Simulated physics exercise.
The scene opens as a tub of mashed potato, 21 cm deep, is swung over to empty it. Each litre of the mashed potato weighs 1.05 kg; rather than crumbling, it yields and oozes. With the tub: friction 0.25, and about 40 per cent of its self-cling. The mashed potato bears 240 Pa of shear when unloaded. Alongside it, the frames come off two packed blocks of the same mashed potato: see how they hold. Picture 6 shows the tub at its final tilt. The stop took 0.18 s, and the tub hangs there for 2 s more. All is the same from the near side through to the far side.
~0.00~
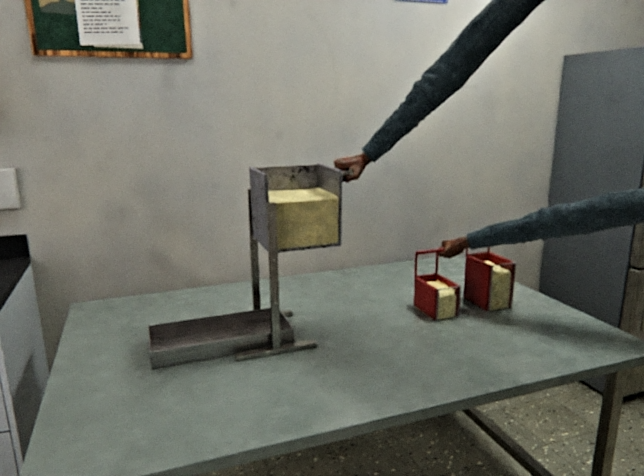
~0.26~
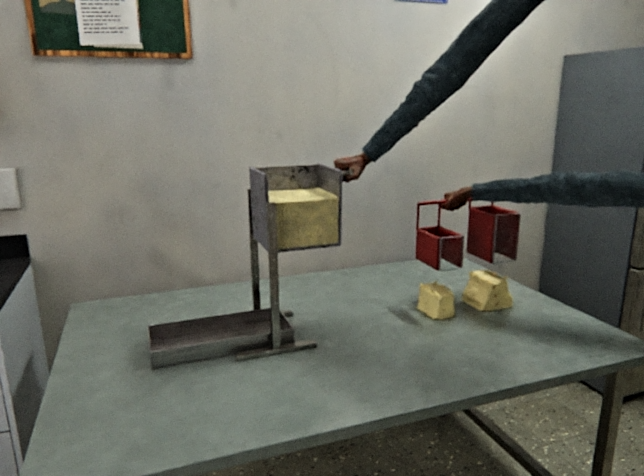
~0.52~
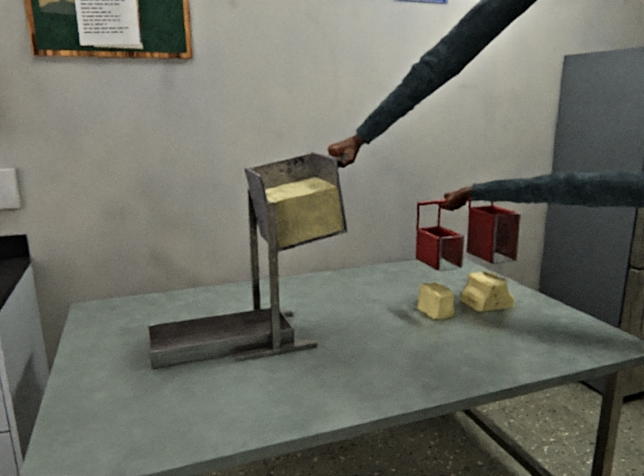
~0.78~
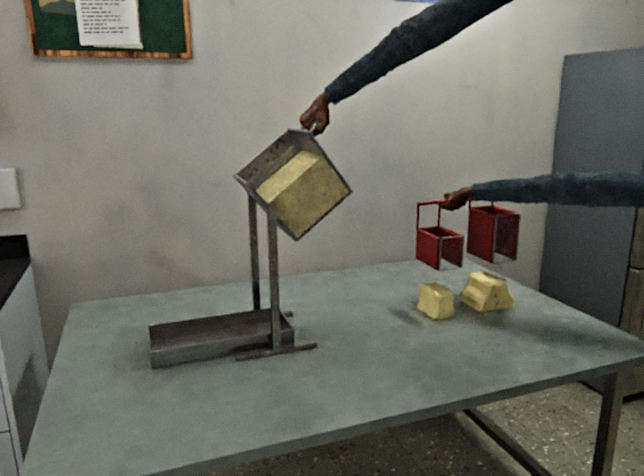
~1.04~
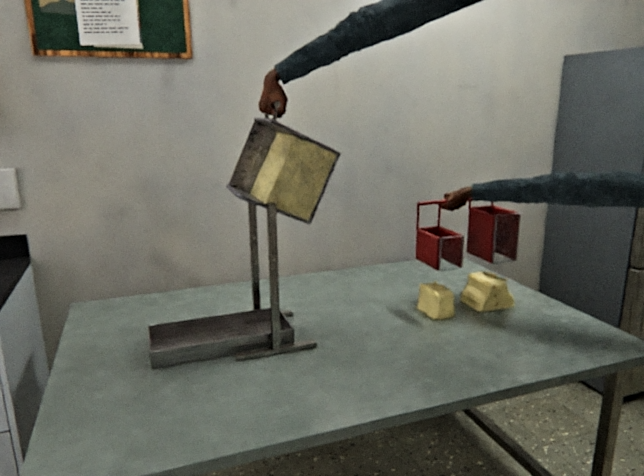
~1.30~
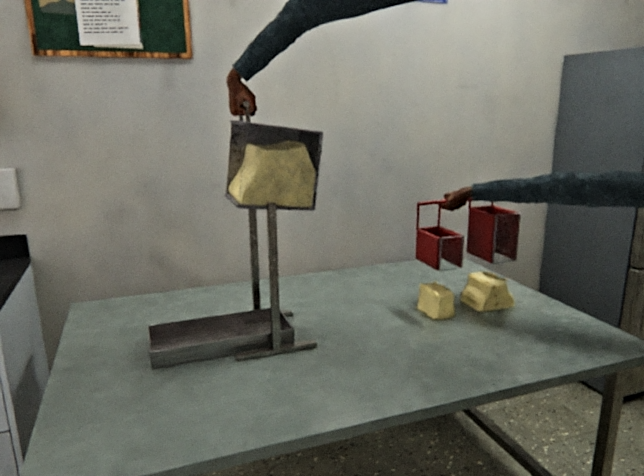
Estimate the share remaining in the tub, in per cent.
Roughly 74 per cent remains in the tub.
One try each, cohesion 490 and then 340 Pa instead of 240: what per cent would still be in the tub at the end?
Going in order, it's 100 % and then 100 %.
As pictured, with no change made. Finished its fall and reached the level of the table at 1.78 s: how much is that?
0 %.
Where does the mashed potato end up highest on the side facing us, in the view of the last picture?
Close to pixel (282, 165).
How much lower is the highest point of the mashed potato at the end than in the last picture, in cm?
Roughly 5 cm.
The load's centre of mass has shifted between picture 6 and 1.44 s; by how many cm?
3 cm.
After 1.44 s, the tub is at 83 degrees and holds 95 %.
After 1.61 s, the tub is at 83 degrees and holds 84 %.
After 1.78 s, the tub is at 83 degrees and holds 76 %.
After 1.95 s, the tub is at 83 degrees and holds 75 %.
After 3.30 s, the tub is at 83 degrees and holds 74 %.
